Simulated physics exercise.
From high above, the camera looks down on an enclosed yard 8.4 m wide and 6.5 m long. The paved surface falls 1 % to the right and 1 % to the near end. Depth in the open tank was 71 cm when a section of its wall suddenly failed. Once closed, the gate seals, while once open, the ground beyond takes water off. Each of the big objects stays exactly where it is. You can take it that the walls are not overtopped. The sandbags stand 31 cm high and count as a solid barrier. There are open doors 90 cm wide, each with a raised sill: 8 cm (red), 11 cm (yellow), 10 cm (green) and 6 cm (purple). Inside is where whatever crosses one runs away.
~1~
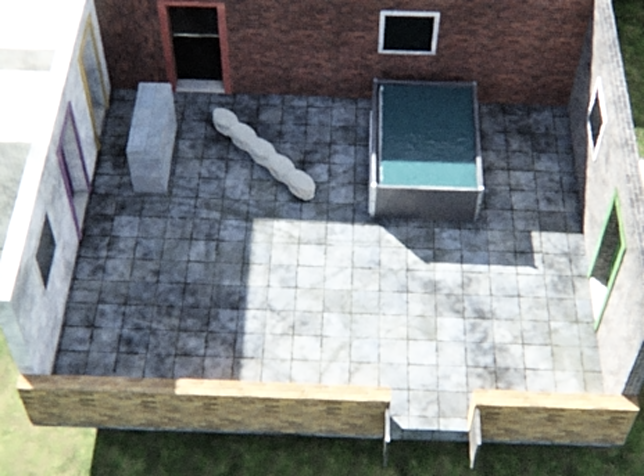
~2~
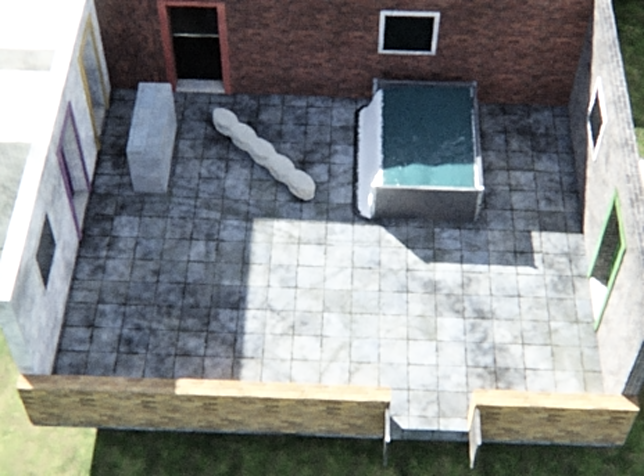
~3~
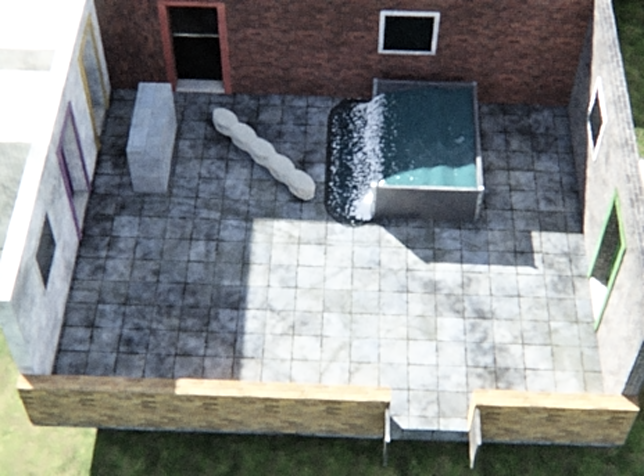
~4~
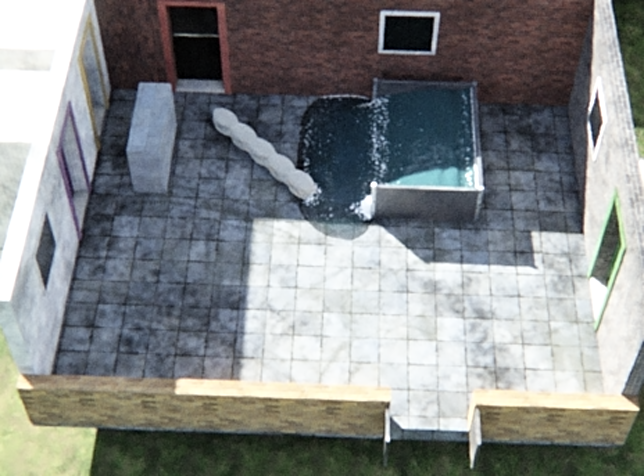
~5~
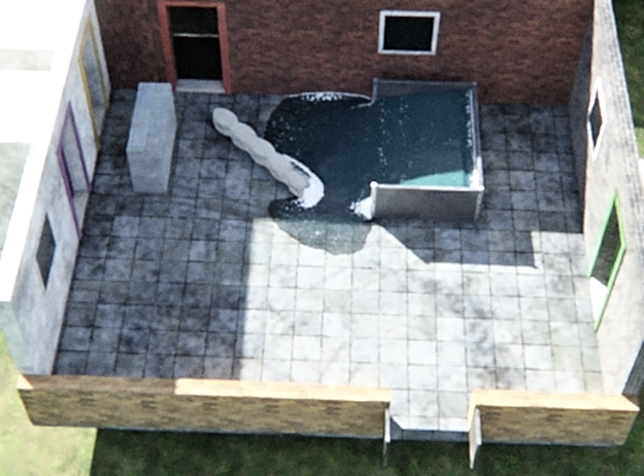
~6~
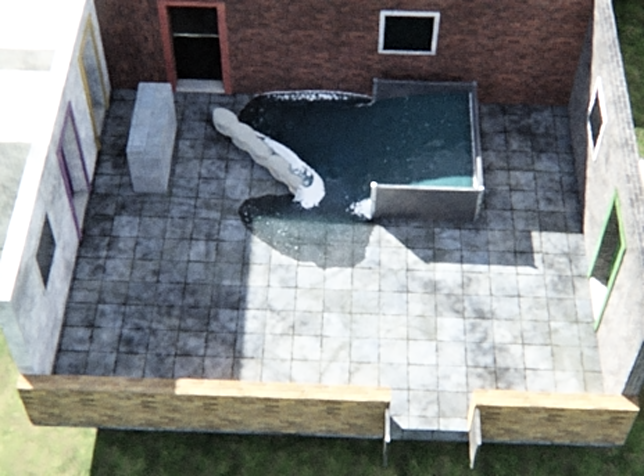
Walled paved yard seen from above, water bursting from an open tank's left side, spreading left and washing around pale sandbags.
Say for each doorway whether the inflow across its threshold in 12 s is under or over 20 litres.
Red door: Limit crossed, yellow door: Limit crossed, green door: Limit not crossed, purple door: Limit not crossed.
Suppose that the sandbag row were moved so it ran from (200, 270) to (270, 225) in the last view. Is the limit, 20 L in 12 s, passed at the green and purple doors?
Green within the limit, purple exceeded.
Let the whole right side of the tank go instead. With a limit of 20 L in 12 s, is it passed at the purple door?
Compared with the limit, purple is less.
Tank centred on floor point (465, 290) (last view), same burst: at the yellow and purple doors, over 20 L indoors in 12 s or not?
Well, yellow ends up inside the mark and purple ends up beyond the mark.
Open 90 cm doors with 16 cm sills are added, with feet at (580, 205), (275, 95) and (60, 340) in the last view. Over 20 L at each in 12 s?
The first one doesn't reach it, the second one exceeds it, and the third one doesn't reach it.
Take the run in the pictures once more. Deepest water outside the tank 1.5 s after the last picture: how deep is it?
It gets to some 47 cm.
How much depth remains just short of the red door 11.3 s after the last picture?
About 3.0 centimetres.
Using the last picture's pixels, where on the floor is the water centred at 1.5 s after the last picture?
Balance point at about (303, 158).
Then, 0.7 s after the last picture water covers 25 % of the floor and is deepest (60 cm) near (237, 95); red door 26 cm at the sill, 14 L in, yellow door not reached, green door not reached, purple door not reached.
Then, 1.5 s after the last picture water covers 40 % of the floor and is deepest (47 cm) near (234, 124); red door 21 cm at the sill, 89 L in, yellow door 25 cm at the sill, 5 L in, green door not reached, purple door not reached.
Then, 2.8 s after the last picture water covers 60 % of the floor and is deepest (26 cm) near (300, 180); red door 13 cm at the sill, 148 L in, yellow door 21 cm at the sill, 122 L in, green door not reached, purple door 3 cm at the sill, 0 L in.
Then, 6.3 s after the last picture water covers 70 % of the floor and is deepest (14 cm) near (202, 405); red door 5 cm at the sill, 158 L in, yellow door 5 cm at the sill, 156 L in, green door not reached, purple door 5 cm at the sill, 0 L in.
Then, 11.3 s after the last picture water covers 85 % of the floor and is deepest (13 cm) near (598, 421); red door 3 cm at the sill, 158 L in, yellow door 5 cm at the sill, 156 L in, green door 9 cm at the sill, 1 L in, purple door 1 cm at the sill, 0 L in.
